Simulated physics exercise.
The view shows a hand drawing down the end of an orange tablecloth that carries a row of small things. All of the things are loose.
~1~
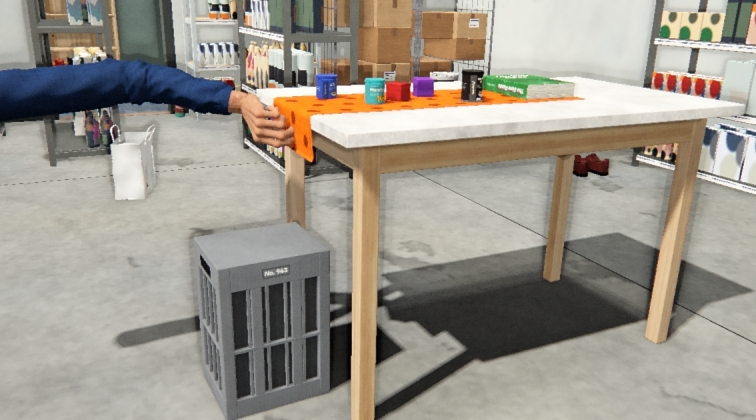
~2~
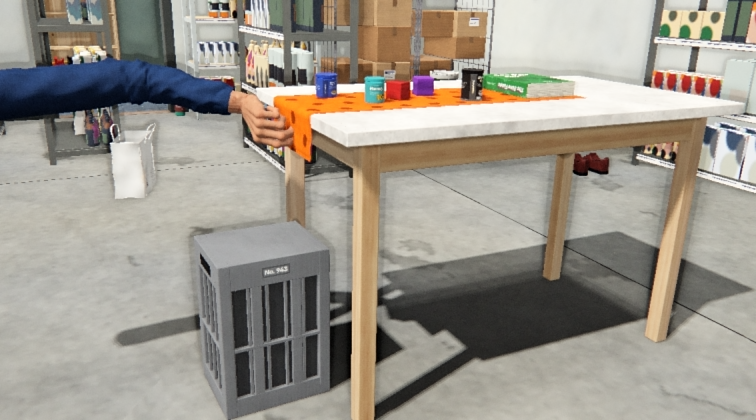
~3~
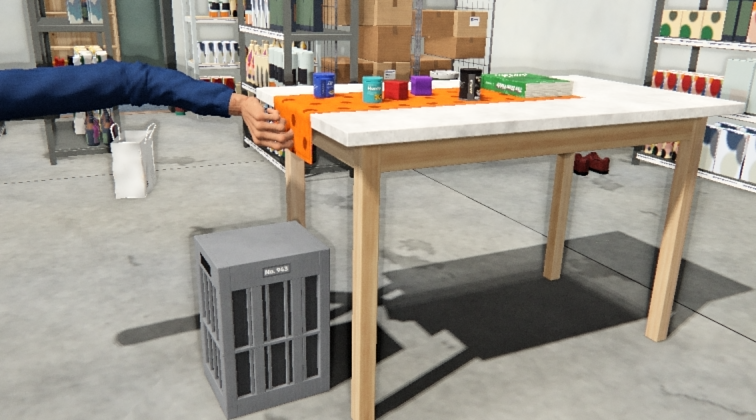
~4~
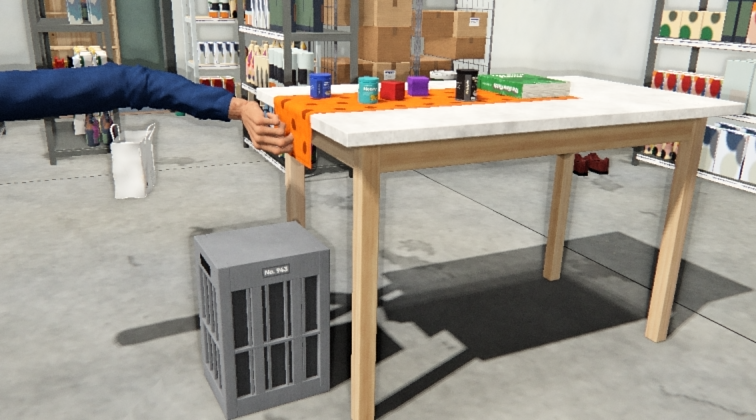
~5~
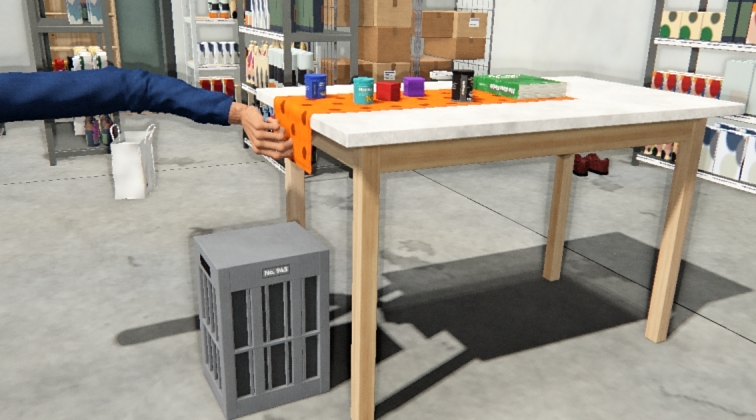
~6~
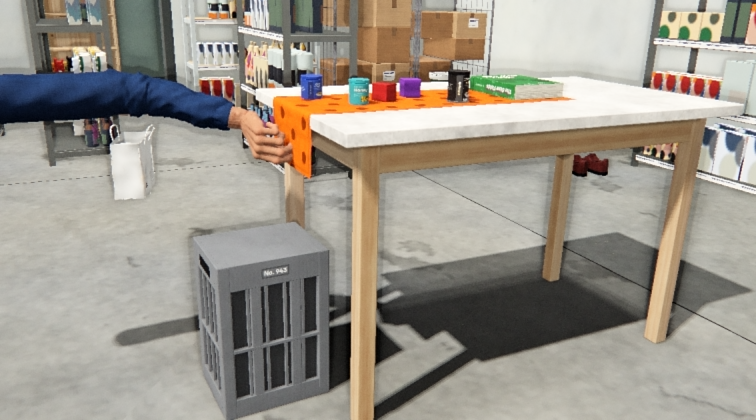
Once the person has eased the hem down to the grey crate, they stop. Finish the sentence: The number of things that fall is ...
The number of things that fall is two.
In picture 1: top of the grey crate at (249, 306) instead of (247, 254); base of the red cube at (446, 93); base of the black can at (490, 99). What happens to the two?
Red cube stays, black can stays.
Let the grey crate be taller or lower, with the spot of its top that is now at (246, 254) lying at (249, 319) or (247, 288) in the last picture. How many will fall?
It comes to 4 and 3 over the edge.
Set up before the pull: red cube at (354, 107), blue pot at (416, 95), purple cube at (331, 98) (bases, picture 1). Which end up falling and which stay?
The red cube falls; the blue pot remains up; the purple cube tumbles off.
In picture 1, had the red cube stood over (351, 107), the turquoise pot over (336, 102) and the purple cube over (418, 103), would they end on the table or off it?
The red cube ends up off; the turquoise pot ends up off; the purple cube stays put.
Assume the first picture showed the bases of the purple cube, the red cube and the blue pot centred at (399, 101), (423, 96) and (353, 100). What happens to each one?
Short version: Purple cube stays, red cube stays, blue pot drops.
A little later, hem near (290, 200); all still up.
Next, hem on the crate; blue pot and turquoise pot gone.
When it is over, hem on the crate; blue pot and turquoise pot gone. The answer is two.
